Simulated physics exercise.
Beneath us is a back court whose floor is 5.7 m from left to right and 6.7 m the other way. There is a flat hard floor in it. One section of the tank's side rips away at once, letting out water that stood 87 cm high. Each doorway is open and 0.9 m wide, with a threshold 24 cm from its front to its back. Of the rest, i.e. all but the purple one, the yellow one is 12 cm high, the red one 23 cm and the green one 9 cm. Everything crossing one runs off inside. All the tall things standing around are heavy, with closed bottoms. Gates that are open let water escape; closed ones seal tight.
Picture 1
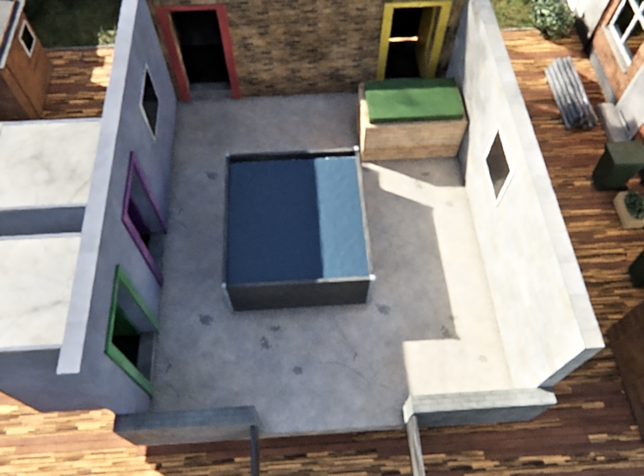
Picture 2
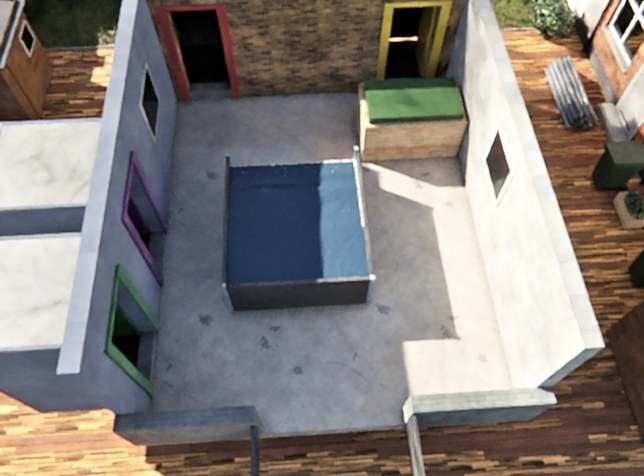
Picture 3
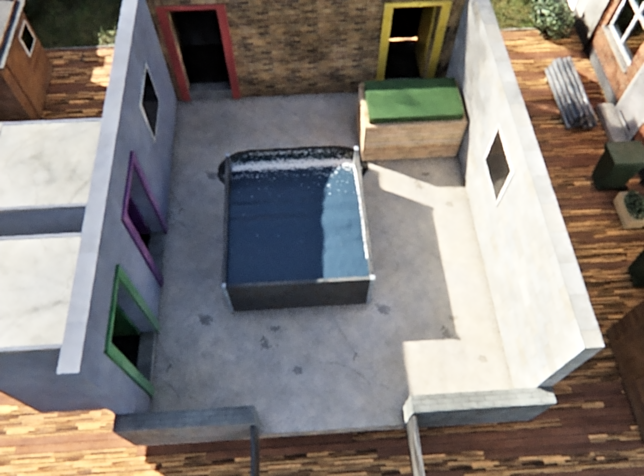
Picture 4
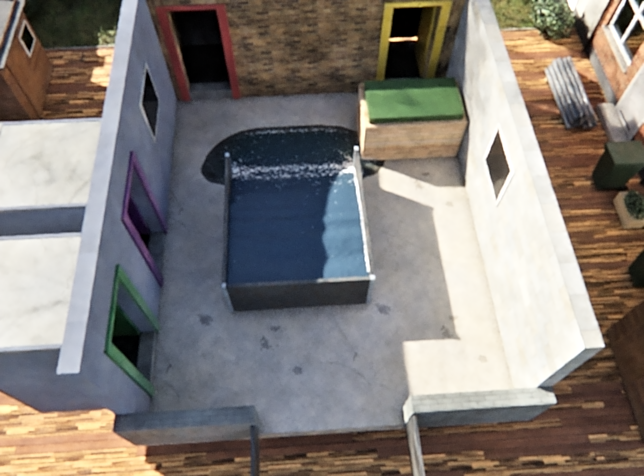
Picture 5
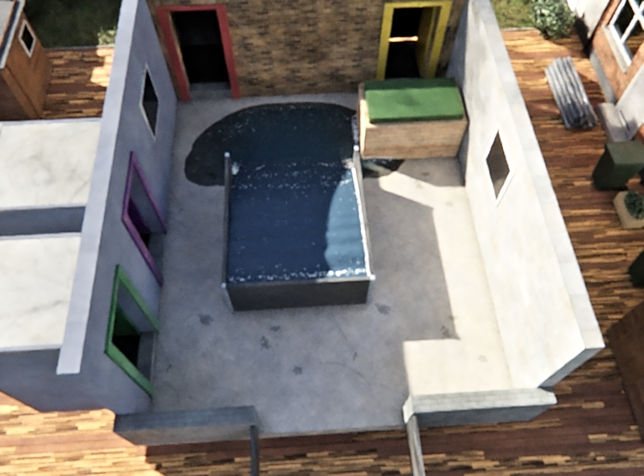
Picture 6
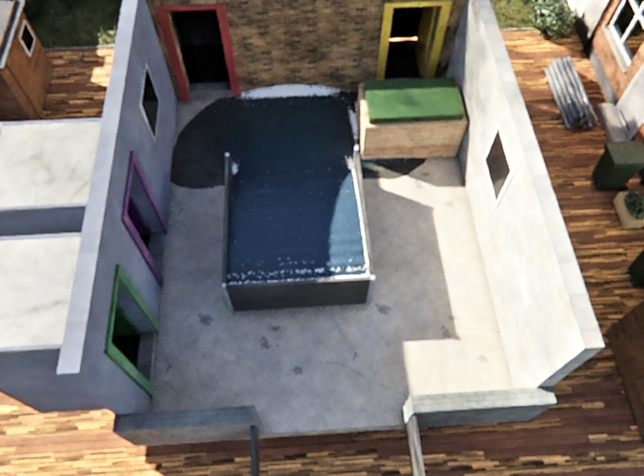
Square tank of blue water opening along its far side in a walled court, water spreading across the floor toward the brick wall.
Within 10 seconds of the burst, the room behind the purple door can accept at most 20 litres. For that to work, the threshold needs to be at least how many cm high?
At least about 6.5 cm high.
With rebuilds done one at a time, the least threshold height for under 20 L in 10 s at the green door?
Green: 20 cm.
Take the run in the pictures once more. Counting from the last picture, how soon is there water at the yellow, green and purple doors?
The yellow door at 0.4 seconds, the green door at 2.6 seconds, the purple door at 2.0 seconds.
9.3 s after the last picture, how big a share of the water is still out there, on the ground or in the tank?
I'd say near 80 per cent is still there.
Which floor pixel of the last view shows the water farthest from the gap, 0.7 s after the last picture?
The tip of the flood lies near (438, 89).
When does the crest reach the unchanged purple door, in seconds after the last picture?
Peak time: About 6.0 s.
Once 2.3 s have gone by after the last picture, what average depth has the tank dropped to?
It averages close to 21 centimetres.
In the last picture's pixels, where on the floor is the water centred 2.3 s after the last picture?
Around (291, 156).
Then, 0.7 s after the last picture water covers 35 % of the floor, deepest (61 cm) near (296, 96); it has not reached the purple door.
Then, 2.3 s after the last picture water covers 50 % of the floor, deepest (55 cm) near (442, 108); 8 cm at the purple door, 0 litres in over its 13 cm threshold.
Then, 9.3 s after the last picture water covers 100 % of the floor, deepest (16 cm) near (355, 160); 8 cm at the purple door, 0 litres in over its 13 cm threshold.
At the purple door as built, the water peaked near 12 cm, 5.9 s after the last picture.
Run again over the same 10 s with other heights there, 27 litres in over 6 cm, 6 litres over 8.5 cm. The limit of 20 litres is kept from about 6.5 cm up.
